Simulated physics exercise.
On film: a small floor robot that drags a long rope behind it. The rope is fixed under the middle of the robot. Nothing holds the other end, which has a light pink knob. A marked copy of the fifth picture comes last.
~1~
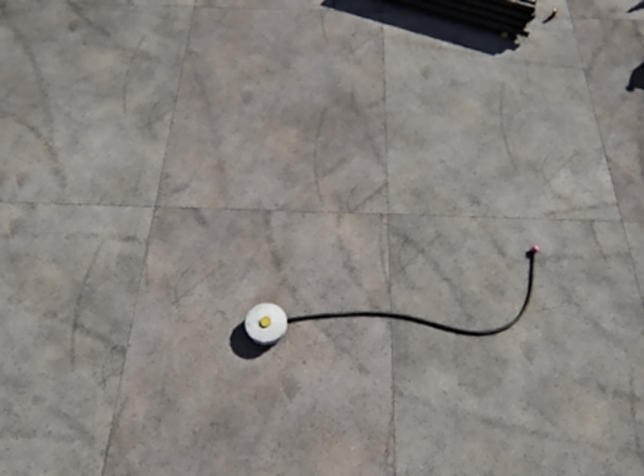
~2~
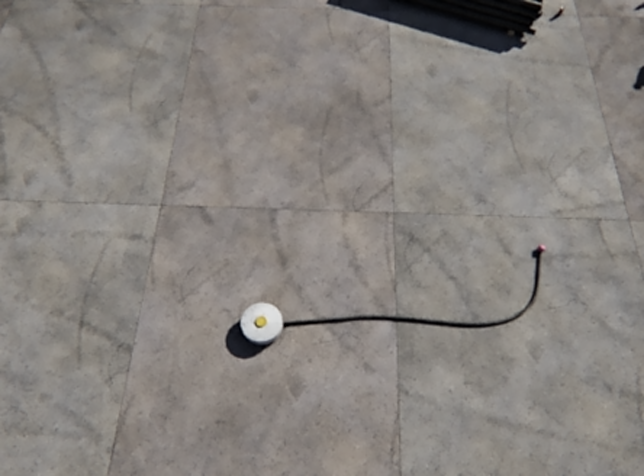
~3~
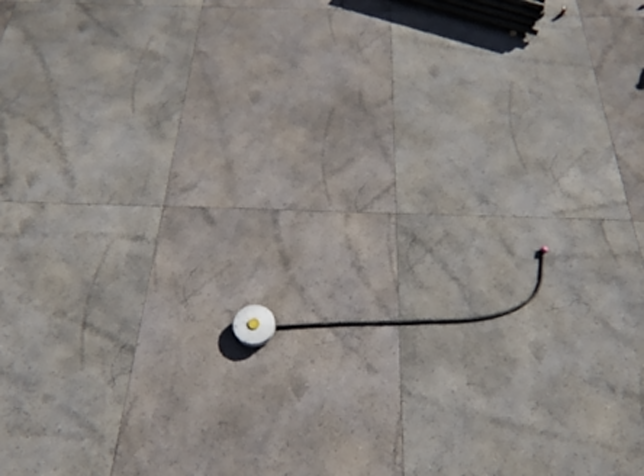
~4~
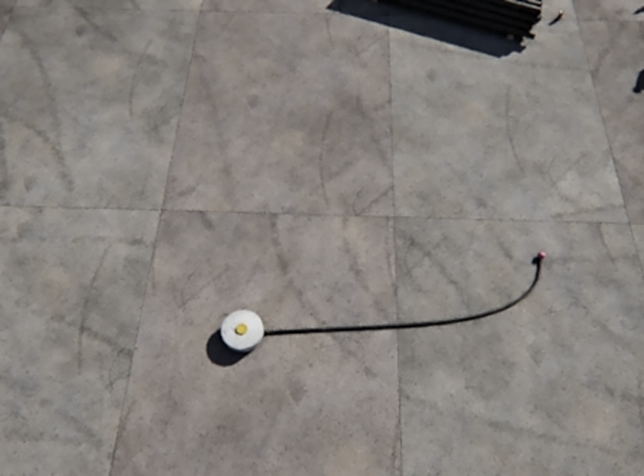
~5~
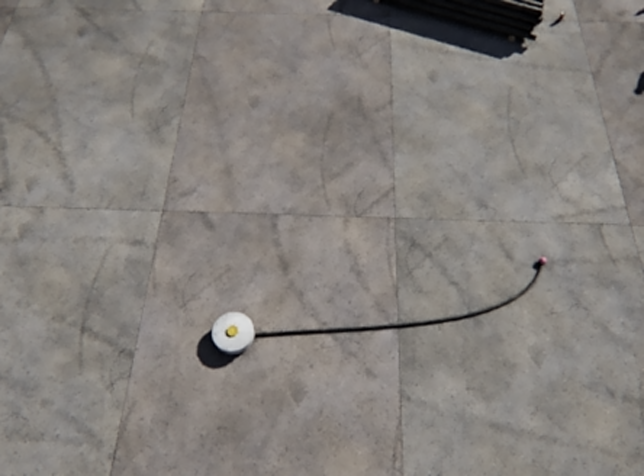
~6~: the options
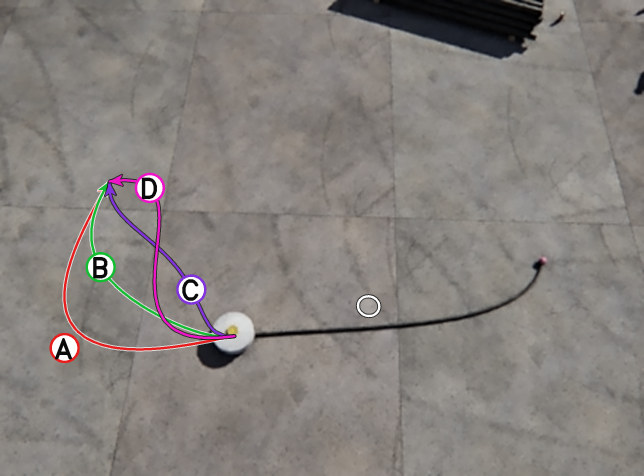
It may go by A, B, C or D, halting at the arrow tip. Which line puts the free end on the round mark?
Line B does it.
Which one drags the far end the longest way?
A.
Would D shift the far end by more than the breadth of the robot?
Yes.
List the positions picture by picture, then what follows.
The first frame shows robot (266, 325); free end (535, 249).
The second frame shows robot (262, 324); free end (541, 249).
The third frame shows robot (255, 326); free end (544, 250).
The fourth frame shows robot (243, 332); free end (542, 256).
The fifth frame shows robot (234, 334); free end (542, 261).
On the marked copy, A from (235, 336) via (70, 322) to (109, 183); B from (235, 336) via (116, 286) to (110, 181); C from (235, 336) via (166, 256) to (109, 183); D from (235, 336) via (156, 259) to (110, 181); the ring at (369, 306).
Taking B. A third of the way, robot (139, 302), middle of the rope (312, 318), free end (477, 298).
Two thirds of the way, robot (89, 235), middle of the rope (236, 296), free end (401, 307).
When it is over, robot (108, 178), middle of the rope (212, 274), free end (369, 307); the free end is on the ring.
As for the rest, A leaves the free end at (353, 317); C leaves the free end at (386, 296); D leaves the free end at (386, 302).
